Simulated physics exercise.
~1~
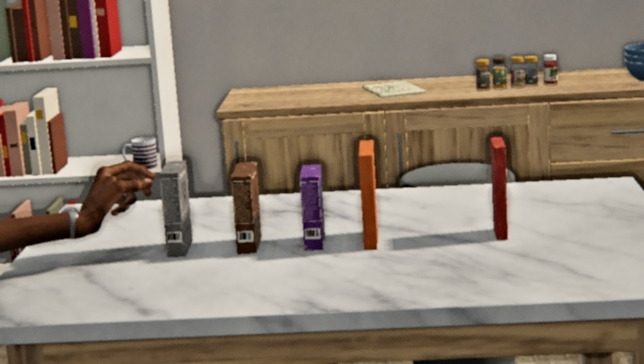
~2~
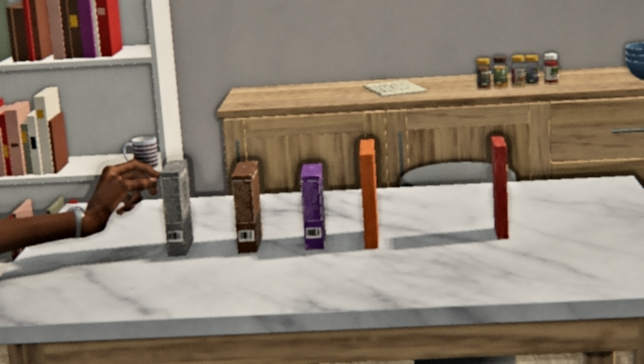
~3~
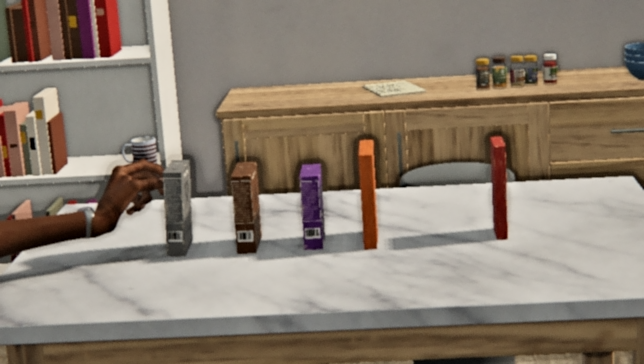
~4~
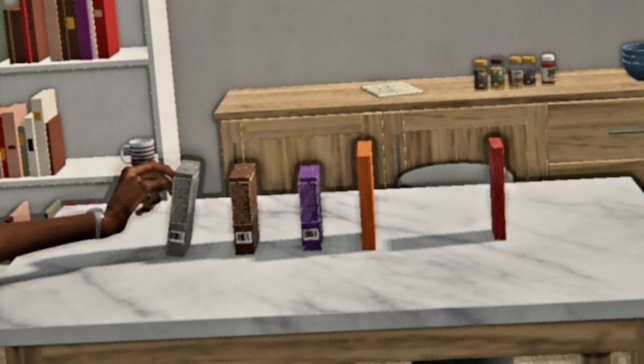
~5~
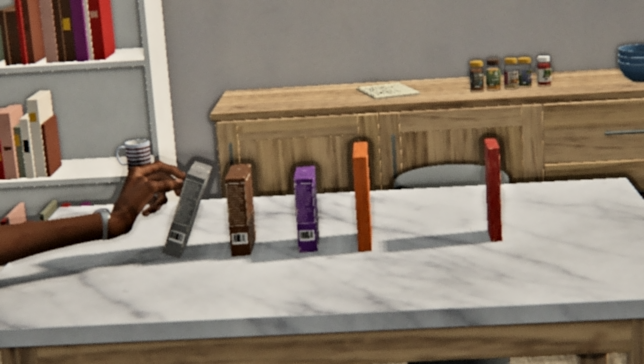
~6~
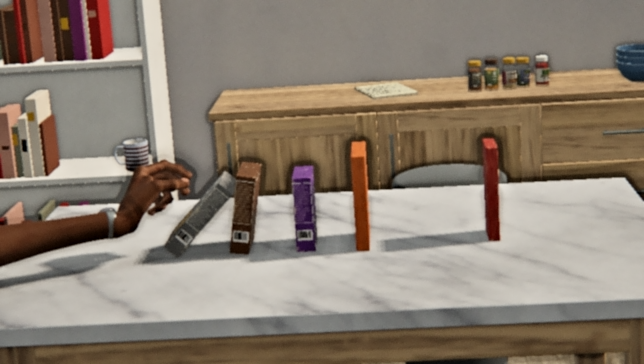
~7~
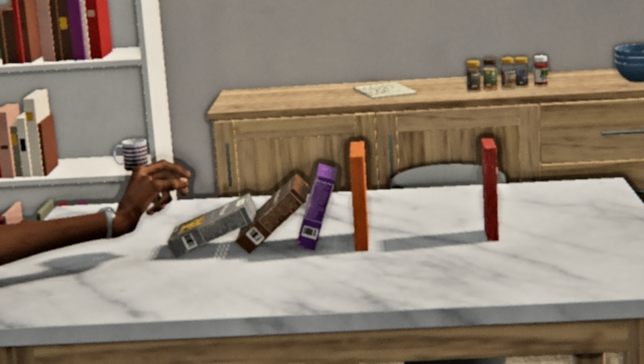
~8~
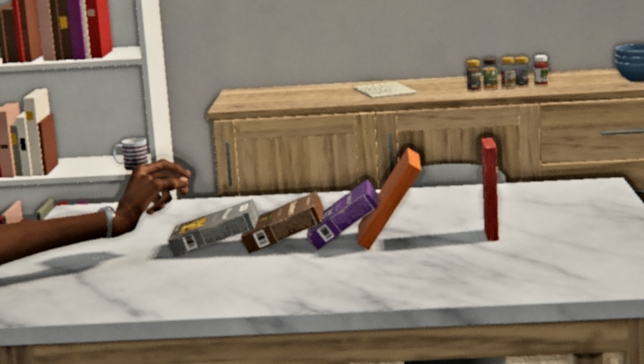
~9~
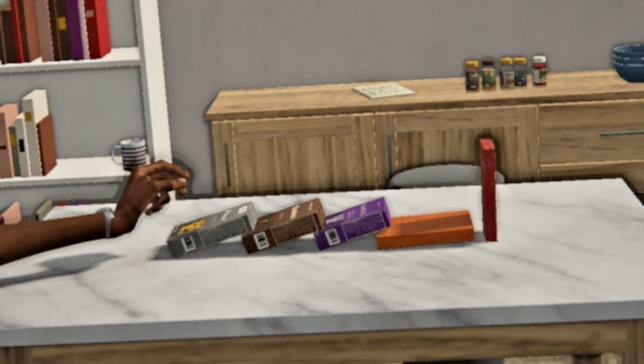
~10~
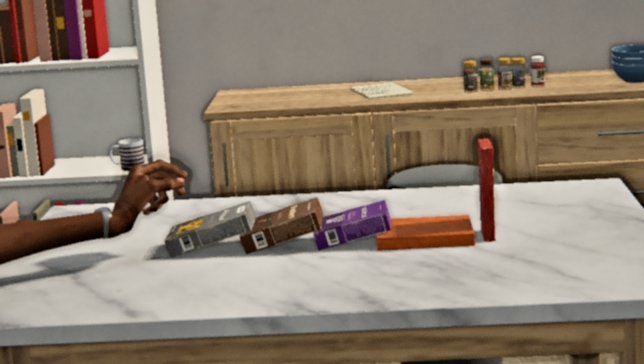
Five upright, book-like items stand in a line across a white marble table, seen from the front by a slightly swaying camera, with a bookshelf at left and a wooden sideboard behind. From left to right they are grey, brown, purple and orange, then a red one beyond a wider gap. A hand at the left tips the grey packet rightward and then stays still. It topples into the brown packet, which knocks the purple one, which sends the orange board over. The orange board lands flat just short of the red block, which stays standing while the other four lie toppled.
